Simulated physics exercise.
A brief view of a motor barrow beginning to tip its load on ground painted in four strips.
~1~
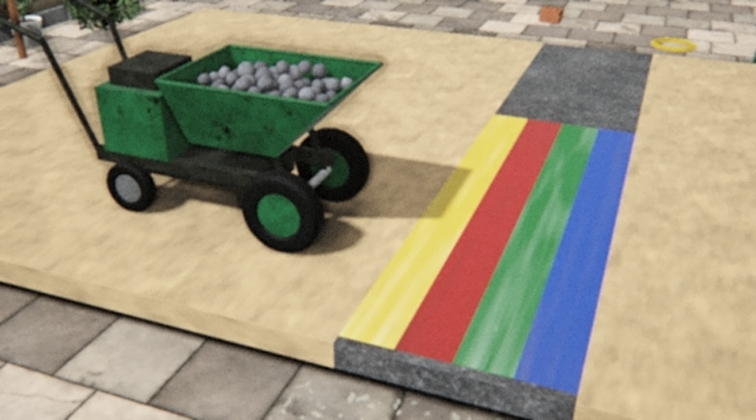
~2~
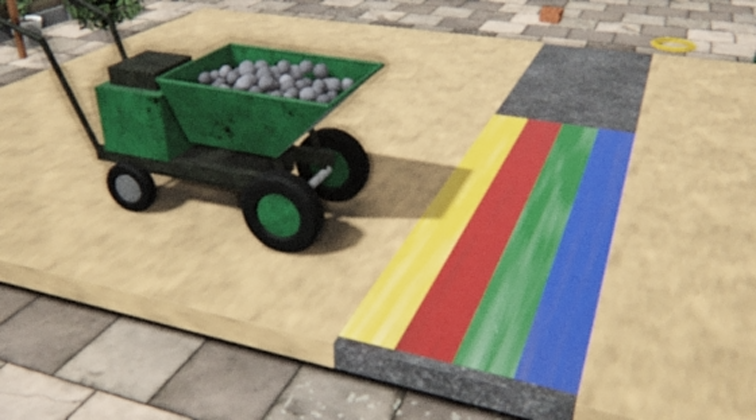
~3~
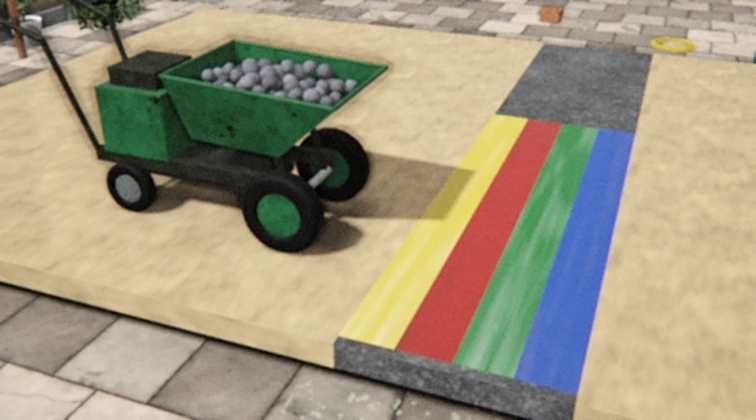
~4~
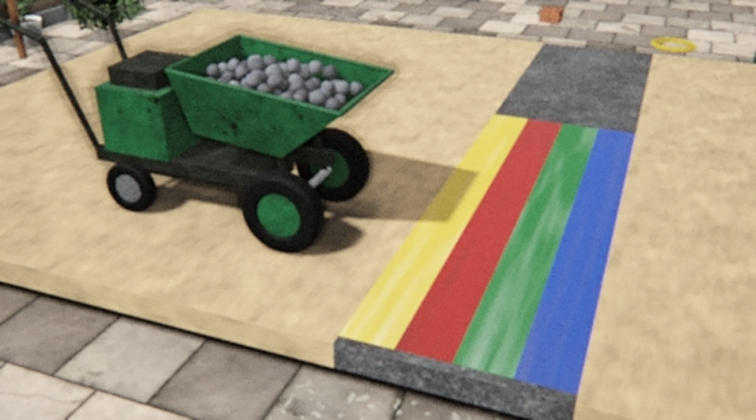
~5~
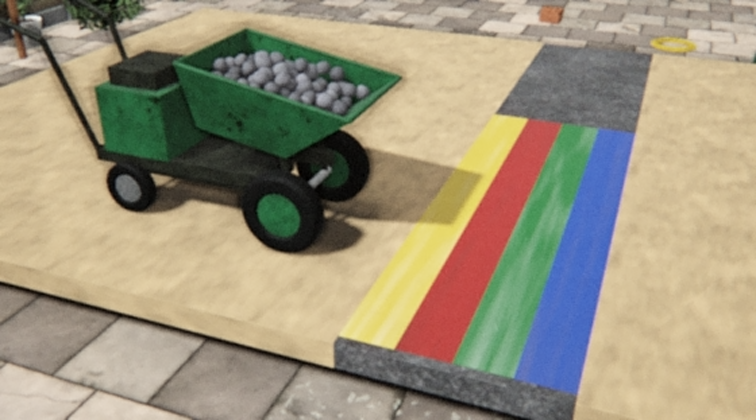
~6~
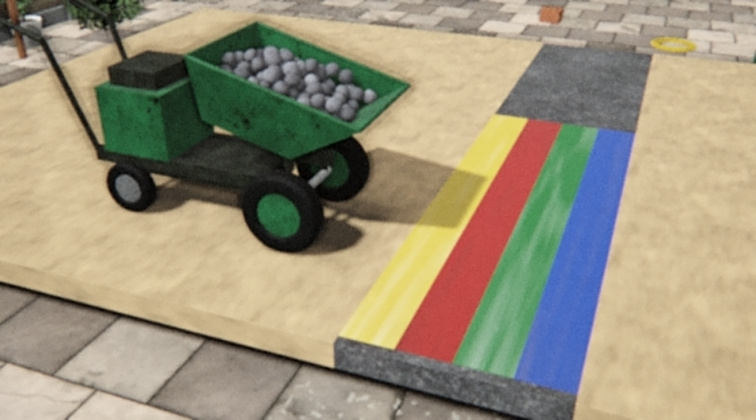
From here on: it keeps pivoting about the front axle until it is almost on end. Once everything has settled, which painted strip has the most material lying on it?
Most of it lies on the red strip.
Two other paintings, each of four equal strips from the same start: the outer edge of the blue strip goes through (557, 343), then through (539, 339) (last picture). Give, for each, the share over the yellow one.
Shares: About 10 per cent; about 0 per cent.
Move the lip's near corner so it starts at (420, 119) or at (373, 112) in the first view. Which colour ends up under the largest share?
Case one gives the blue strip, case two gives that green strip.
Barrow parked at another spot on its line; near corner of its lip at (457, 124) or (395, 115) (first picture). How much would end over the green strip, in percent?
0 % for the first, 30 % for the second.
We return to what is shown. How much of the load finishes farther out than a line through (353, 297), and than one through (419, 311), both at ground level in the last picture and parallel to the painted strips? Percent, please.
Roughly 70 per cent, then roughly 60 per cent.
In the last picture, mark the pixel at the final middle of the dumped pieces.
The centre ends up roughly at (495, 253).
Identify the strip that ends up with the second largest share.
Second: The strip in green.
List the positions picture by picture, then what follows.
In the first picture, lip of the skip at (328, 106), level; top of the load at (264, 76), round cobbles; yellow strip at (392, 301); red strip at (445, 313); green strip at (501, 325); blue strip at (559, 338).
In the second picture, lip of the skip at (329, 107), level; top of the load at (250, 81).
In the third picture, lip of the skip at (334, 110), tipped barely; top of the load at (253, 79).
In the fourth picture, lip of the skip at (341, 115), tipped a little; top of the load at (258, 77).
In the fifth picture, lip of the skip at (349, 122), tipped a little; top of the load at (263, 63).
In the sixth picture, lip of the skip at (359, 131), tipped clearly; top of the load at (259, 65); yellow strip at (392, 301); red strip at (445, 313); green strip at (501, 325); blue strip at (559, 338).
Soon after the last picture, skip tipped steeply; all in the skip.
A little later, skip tipped right over; about half in the skip; a small part over the yellow strip; about a third over the red strip; a small part over the green strip.
Later still, skip tipped right over; about a quarter in the skip; a small part over the yellow strip; about a third over the red strip; about a quarter over the green strip; a small part over the blue strip; a small part off the paint.
At rest, skip tipped right over; about a quarter in the skip; a small part over the yellow strip; about a third over the red strip; about a quarter over the green strip; a small part over the blue strip; a small part off the paint.
